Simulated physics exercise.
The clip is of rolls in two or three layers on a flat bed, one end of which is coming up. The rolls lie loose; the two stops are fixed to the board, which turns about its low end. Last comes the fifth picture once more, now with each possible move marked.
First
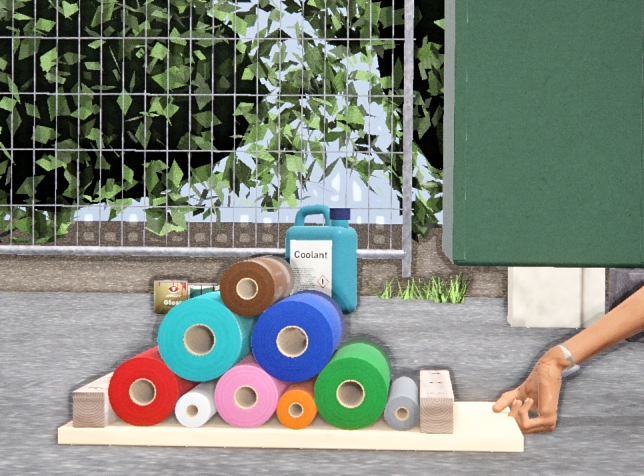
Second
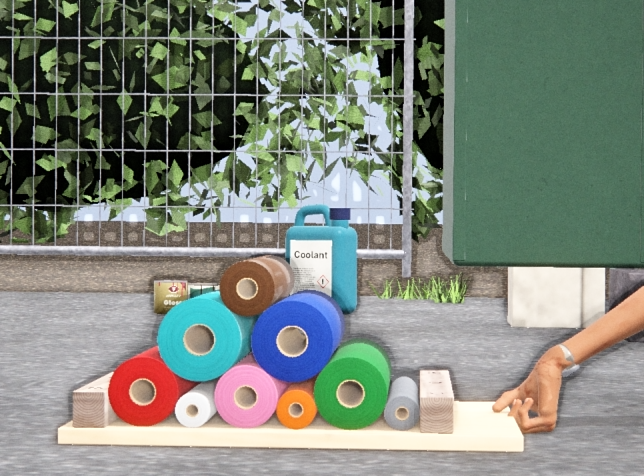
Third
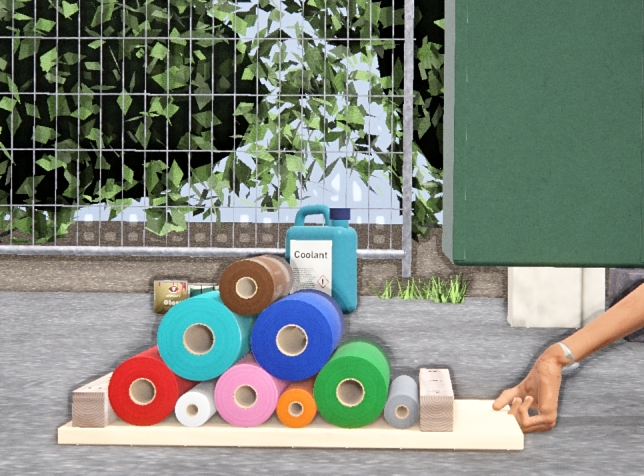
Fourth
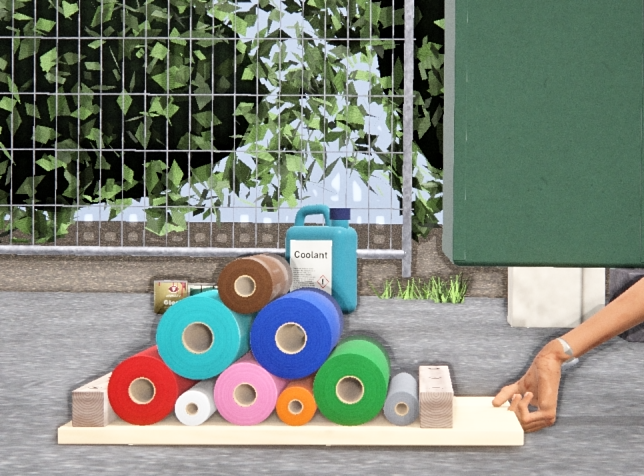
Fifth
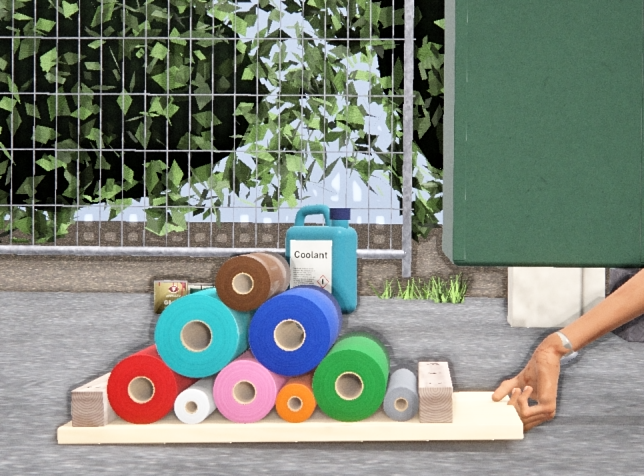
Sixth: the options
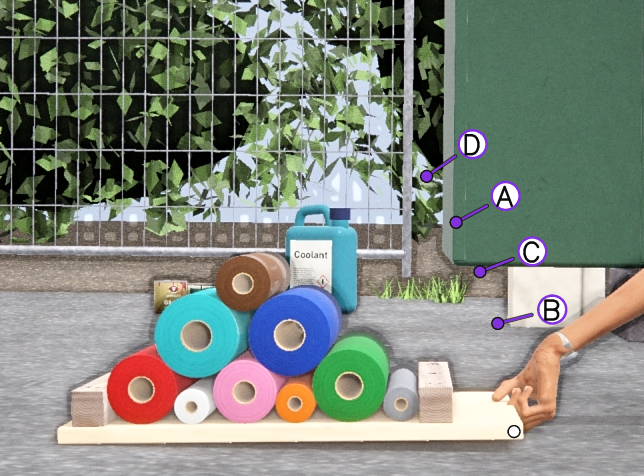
A hand at the right gripped the end of a pale board stacked with colourful rolls and slowly raised that end slightly, while the rolls stayed piled together between two wooden blocks.
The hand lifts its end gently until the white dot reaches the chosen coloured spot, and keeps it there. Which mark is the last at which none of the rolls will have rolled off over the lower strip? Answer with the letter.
Stop at D.
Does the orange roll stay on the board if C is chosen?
Yes.
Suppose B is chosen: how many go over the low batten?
At B the number is none.
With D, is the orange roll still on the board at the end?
Yes.
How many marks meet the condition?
Four of them.
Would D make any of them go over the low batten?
At D: No.
On the marked copy, A at (456, 222); B at (498, 323); C at (480, 272); D at (427, 176); the white dot at (514, 431).
Following D. Soon after the start, board at 20°.
Later, board at 36°.
In the end, board at 36°, none over the low batten.
As for the rest, A none over the low batten; B none over the low batten; C none over the low batten.
